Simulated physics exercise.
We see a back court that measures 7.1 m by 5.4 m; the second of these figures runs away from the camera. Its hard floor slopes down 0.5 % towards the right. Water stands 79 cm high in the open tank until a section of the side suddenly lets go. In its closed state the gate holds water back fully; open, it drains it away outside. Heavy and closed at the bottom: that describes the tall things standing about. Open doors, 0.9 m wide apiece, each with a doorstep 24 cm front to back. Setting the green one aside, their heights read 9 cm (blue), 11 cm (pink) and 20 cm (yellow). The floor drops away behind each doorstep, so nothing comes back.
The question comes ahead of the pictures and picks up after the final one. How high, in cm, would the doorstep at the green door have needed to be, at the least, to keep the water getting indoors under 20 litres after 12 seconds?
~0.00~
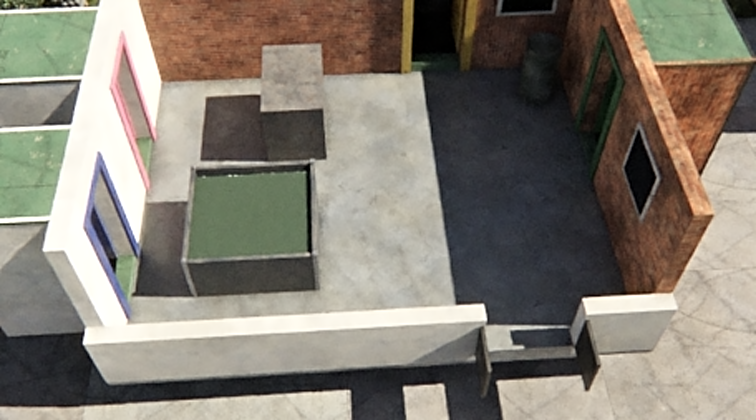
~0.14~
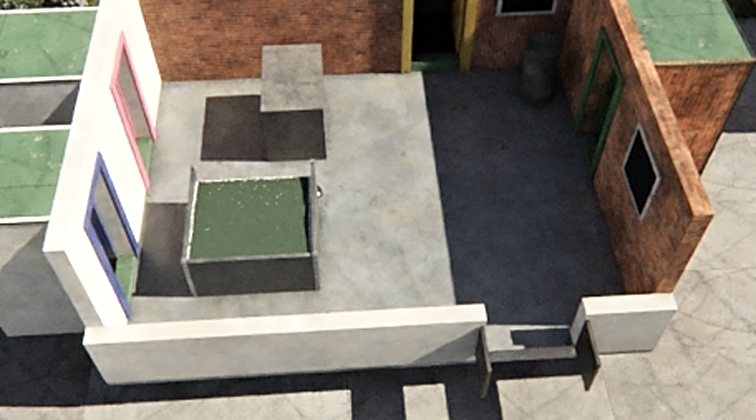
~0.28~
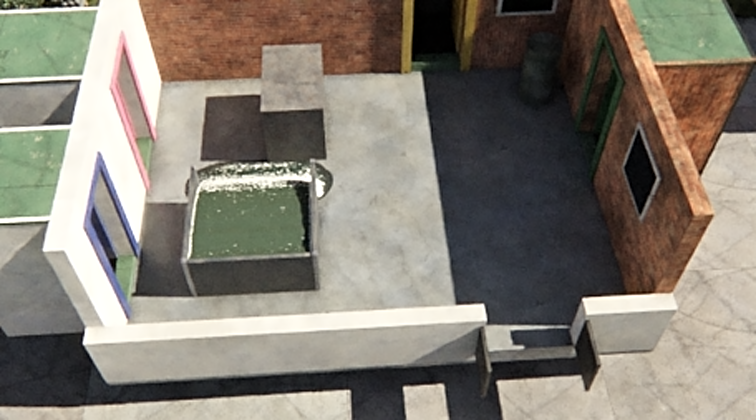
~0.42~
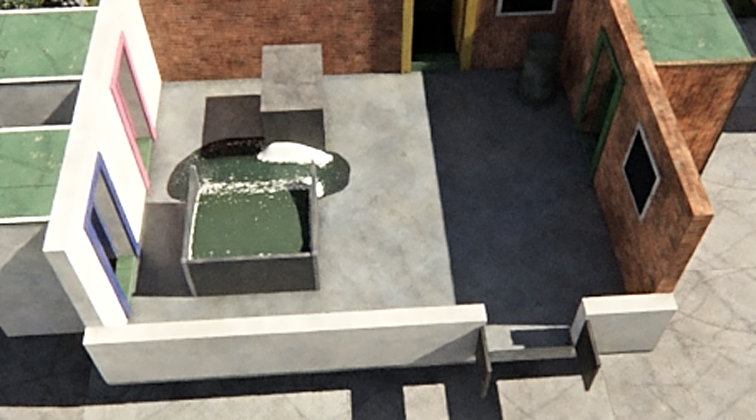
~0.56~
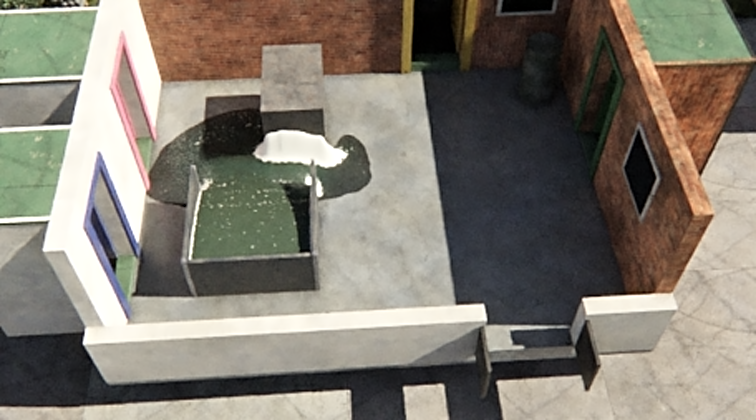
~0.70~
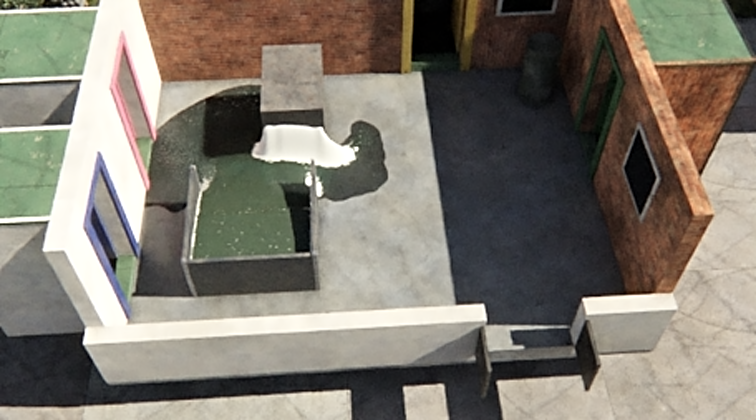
About 8.5 cm.
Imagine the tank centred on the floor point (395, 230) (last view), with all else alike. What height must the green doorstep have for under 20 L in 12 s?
I'd put it at close to 11.0 cm.
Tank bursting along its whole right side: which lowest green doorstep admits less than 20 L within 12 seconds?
It needs to be about 17 cm high.
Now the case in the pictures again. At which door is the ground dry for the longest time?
I'd say the blue door.
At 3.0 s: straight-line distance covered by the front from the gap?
I make it some 5.8 m.
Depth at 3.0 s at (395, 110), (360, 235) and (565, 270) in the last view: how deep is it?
First 5, then 0, then 2 cm.
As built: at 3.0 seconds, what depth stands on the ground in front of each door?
At the green door the depth is 5 cm, at blue 0 cm, at pink 22 cm and at yellow 6 cm.
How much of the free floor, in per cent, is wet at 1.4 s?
35 %.
After 1.4 s water covers 35 % of the floor, deepest (53 cm) near (171, 88); it has not reached the green door.
After 3.0 s water covers 70 % of the floor, deepest (30 cm) near (263, 113); 5 cm at the green door, 11 litres in over its 5 cm doorstep.
After 12.0 s water covers 95 % of the floor, deepest (9 cm) near (207, 155); 6 cm at the green door, 70 litres in over its 5 cm doorstep.
At the green door as built, the water arrived by 2.3 s and peaked near 12 cm at 4.8 s.
Run again over the same 12 s with other heights there, 28 litres in over 7.5 cm, 8 litres over 10 cm. The limit of 20 litres is kept from about 8.5 cm up.
